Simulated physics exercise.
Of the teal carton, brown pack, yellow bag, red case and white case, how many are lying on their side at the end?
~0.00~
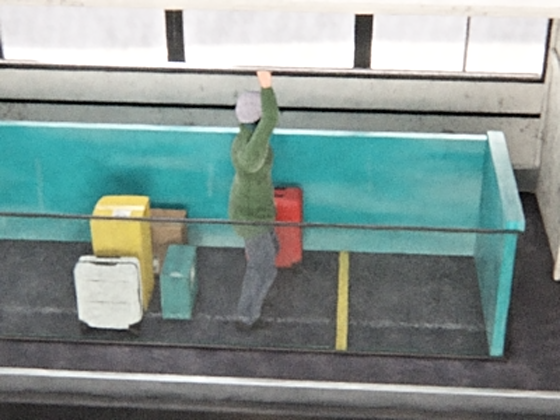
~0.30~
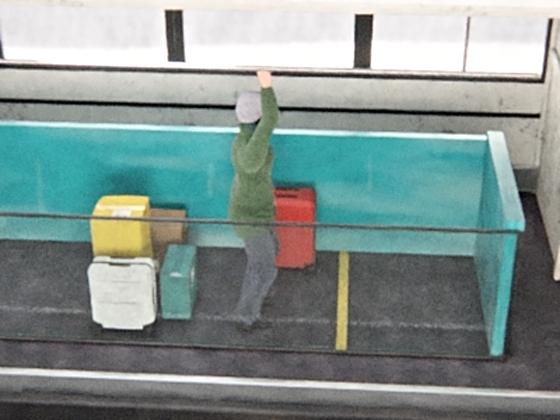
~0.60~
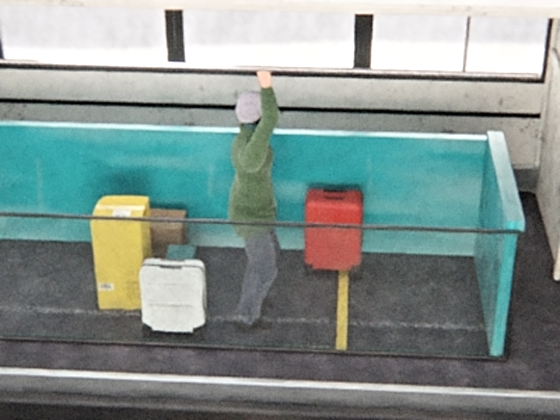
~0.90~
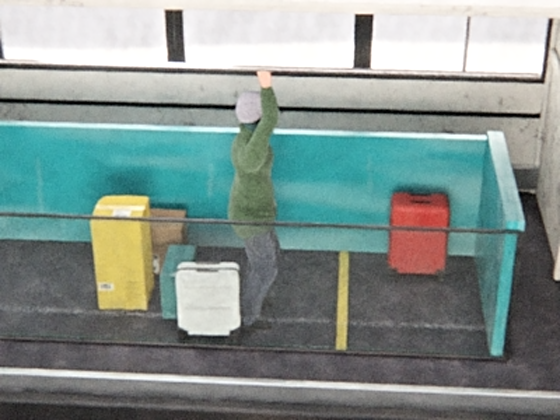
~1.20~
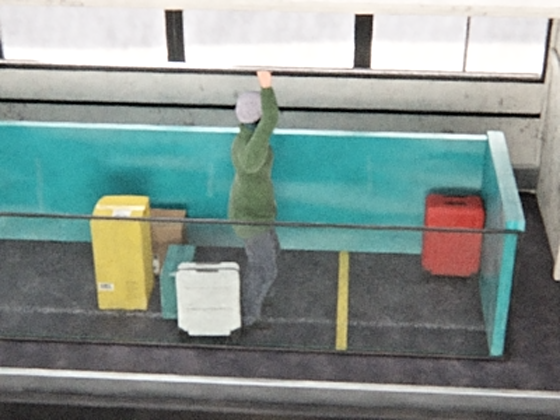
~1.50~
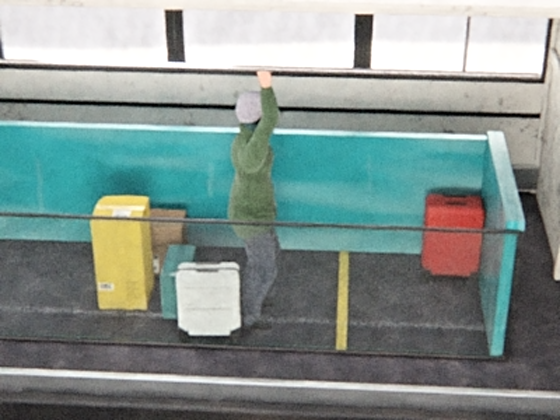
None of them are lying on their side. All five are still upright when the movement is over.
